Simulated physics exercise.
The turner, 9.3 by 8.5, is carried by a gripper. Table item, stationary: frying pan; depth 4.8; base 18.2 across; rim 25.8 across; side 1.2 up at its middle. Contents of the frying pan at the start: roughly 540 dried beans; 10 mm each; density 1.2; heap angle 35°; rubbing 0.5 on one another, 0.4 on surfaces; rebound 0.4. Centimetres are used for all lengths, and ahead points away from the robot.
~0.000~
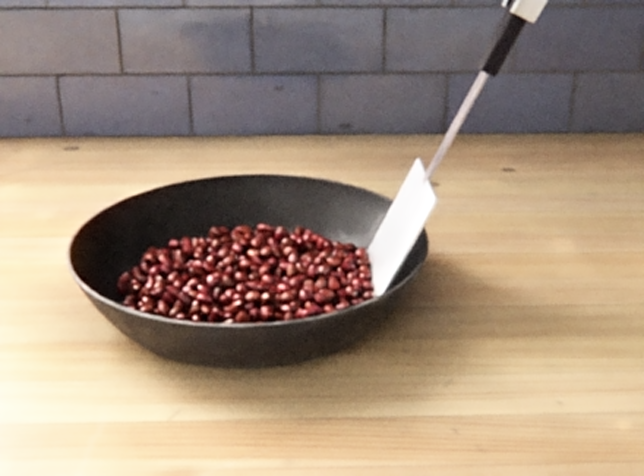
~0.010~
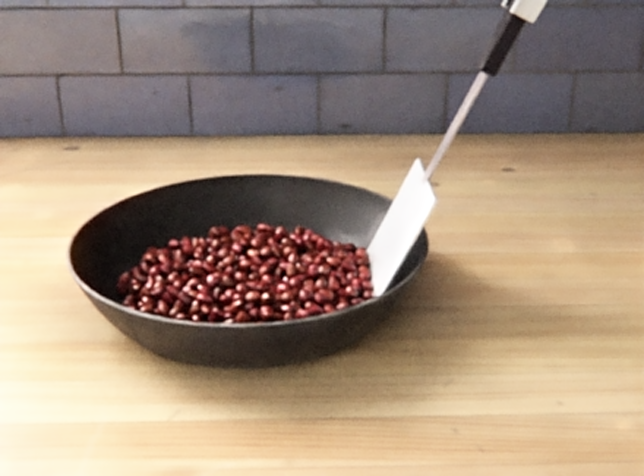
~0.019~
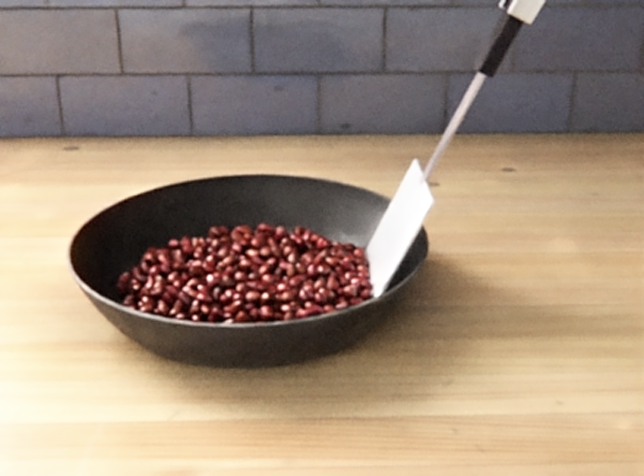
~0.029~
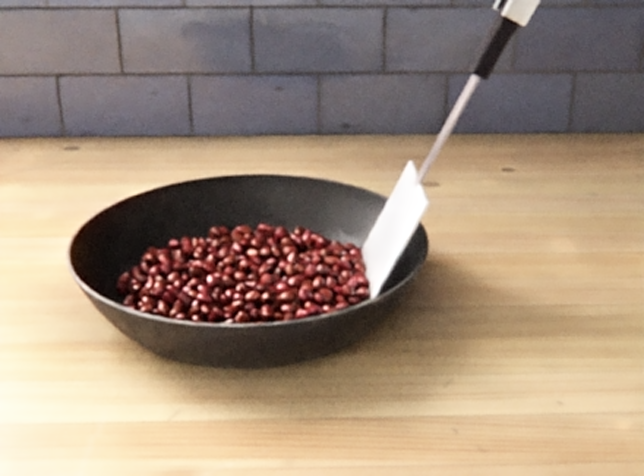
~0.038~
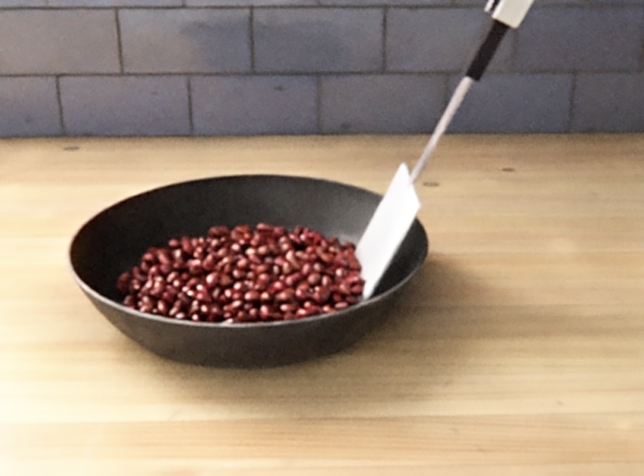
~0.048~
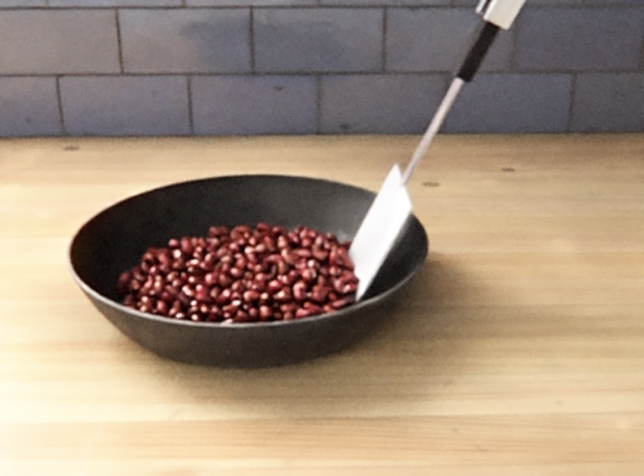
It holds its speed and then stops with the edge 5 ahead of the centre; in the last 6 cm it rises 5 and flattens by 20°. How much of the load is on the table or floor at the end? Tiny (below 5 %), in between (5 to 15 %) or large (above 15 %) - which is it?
Tiny, so below 5 %.
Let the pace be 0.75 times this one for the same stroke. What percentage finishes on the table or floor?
Roughly 0 percent ends on the table or floor.
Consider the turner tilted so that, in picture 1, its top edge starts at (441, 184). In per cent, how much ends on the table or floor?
Roughly 0%.
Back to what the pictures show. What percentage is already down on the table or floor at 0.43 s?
Around 0 %.
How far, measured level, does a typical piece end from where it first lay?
Distance: Near 3 cm.
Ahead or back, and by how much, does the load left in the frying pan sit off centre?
4.0 cm ahead.
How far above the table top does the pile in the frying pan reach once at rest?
Roughly 4.5 cm.
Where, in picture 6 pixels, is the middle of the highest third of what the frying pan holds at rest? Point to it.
Look near (152, 262).
By 0.12 s, sloping 65°, highest piece 3 above the table; 536 in the frying pan.
By 0.19 s, sloping 56°, highest piece 4 above the table; 536 in the frying pan.
By 0.43 s, sloping 45°, highest piece 4 above the table; 536 in the frying pan.
By 1.48 s, sloping 45°, highest piece 4 above the table; 536 in the frying pan.
Final count, 536 in the frying pan. That is 0 % on the table or floor.
